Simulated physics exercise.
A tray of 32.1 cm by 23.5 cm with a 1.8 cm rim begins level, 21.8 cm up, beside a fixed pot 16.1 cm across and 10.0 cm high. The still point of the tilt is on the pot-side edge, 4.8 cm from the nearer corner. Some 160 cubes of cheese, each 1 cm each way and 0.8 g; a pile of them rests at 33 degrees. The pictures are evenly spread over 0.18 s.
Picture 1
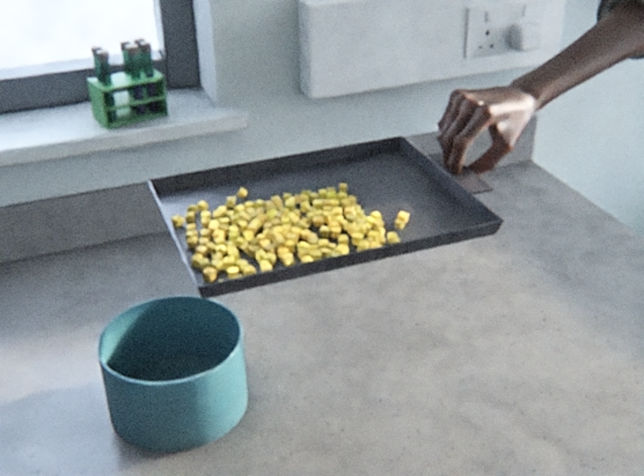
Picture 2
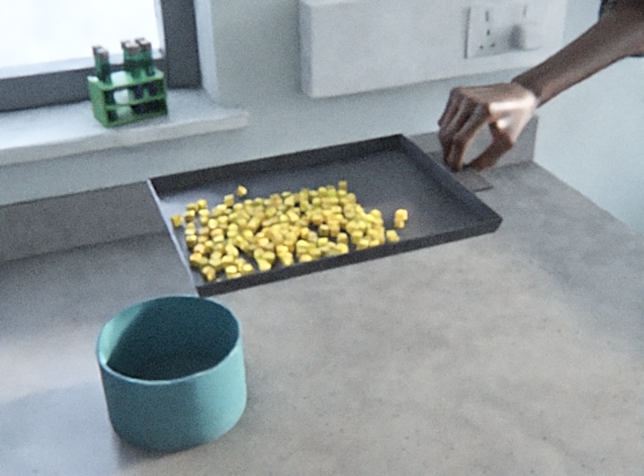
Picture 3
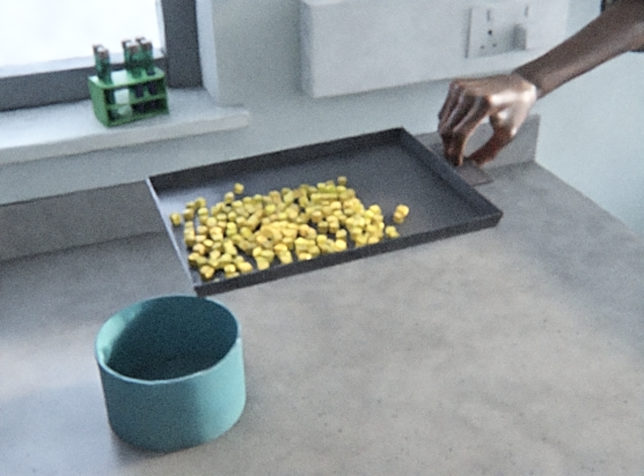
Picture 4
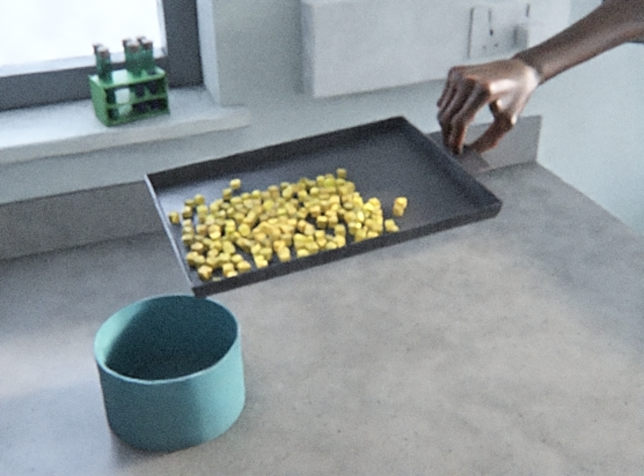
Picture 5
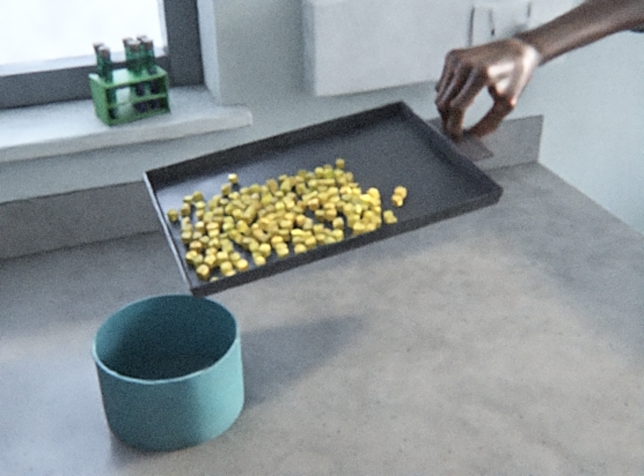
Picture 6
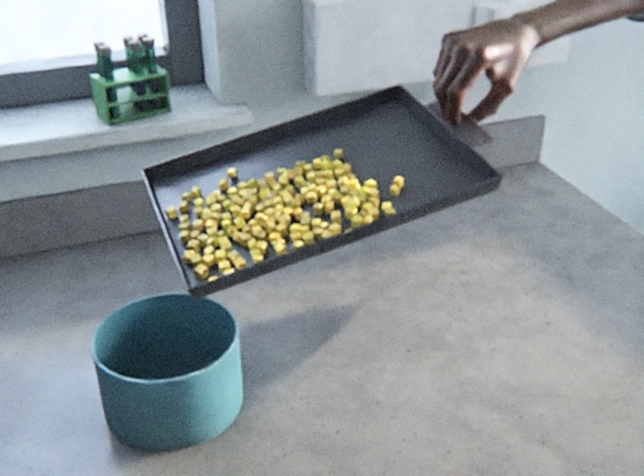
A hand slowly raises the right side of a dark tray holding small yellow cubes.
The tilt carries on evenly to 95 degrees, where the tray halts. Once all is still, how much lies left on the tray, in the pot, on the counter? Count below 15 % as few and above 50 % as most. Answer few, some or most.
Tray few, pot some, counter most.
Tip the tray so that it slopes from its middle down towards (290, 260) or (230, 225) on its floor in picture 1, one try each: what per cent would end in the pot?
Some 0 and 60 per cent.
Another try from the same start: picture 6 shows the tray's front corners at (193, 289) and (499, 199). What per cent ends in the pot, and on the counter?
Pot 0, counter 100.
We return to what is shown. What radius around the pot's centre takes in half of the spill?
About 18 cm.
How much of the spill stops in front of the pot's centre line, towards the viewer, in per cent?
About 90 per cent.
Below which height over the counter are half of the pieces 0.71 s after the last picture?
Roughly 26 cm.
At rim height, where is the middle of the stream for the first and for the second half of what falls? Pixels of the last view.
First near (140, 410), later near (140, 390).
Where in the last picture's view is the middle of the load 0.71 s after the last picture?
Around (173, 239).
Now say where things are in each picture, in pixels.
The first picture shows tray tilt 0 degrees, front corners at (201, 283) and (497, 219); middle of the pieces at (286, 230); pot at (170, 336).
The second picture shows tray tilt 0 degrees, front corners at (199, 283) and (497, 217); middle of the pieces at (285, 229).
The third picture shows tray tilt 2 degrees, front corners at (197, 283) and (497, 211); middle of the pieces at (284, 226).
The fourth picture shows tray tilt 4 degrees, front corners at (195, 284) and (498, 202), lowest corner left front; middle of the pieces at (283, 222).
The fifth picture shows tray tilt 8 degrees, front corners at (193, 284) and (497, 188), lowest corner left front; middle of the pieces at (281, 217).
The sixth picture shows tray tilt 11 degrees, front corners at (191, 285) and (496, 175), lowest corner left front; middle of the pieces at (279, 211); pot at (165, 334).
Then, 0.43 s after the last picture, tilt 52 degrees; the tray holds 100 %, the pot 0 %.
Then, 0.71 s after the last picture, tilt 78 degrees; the tray holds 80 %, the pot 0 %.
Then, 1.10 s after the last picture, tilt 95 degrees; the tray holds 5 %, the pot 20 %.
In the end, tray 0 %, pot 25 %, counter 75 %.
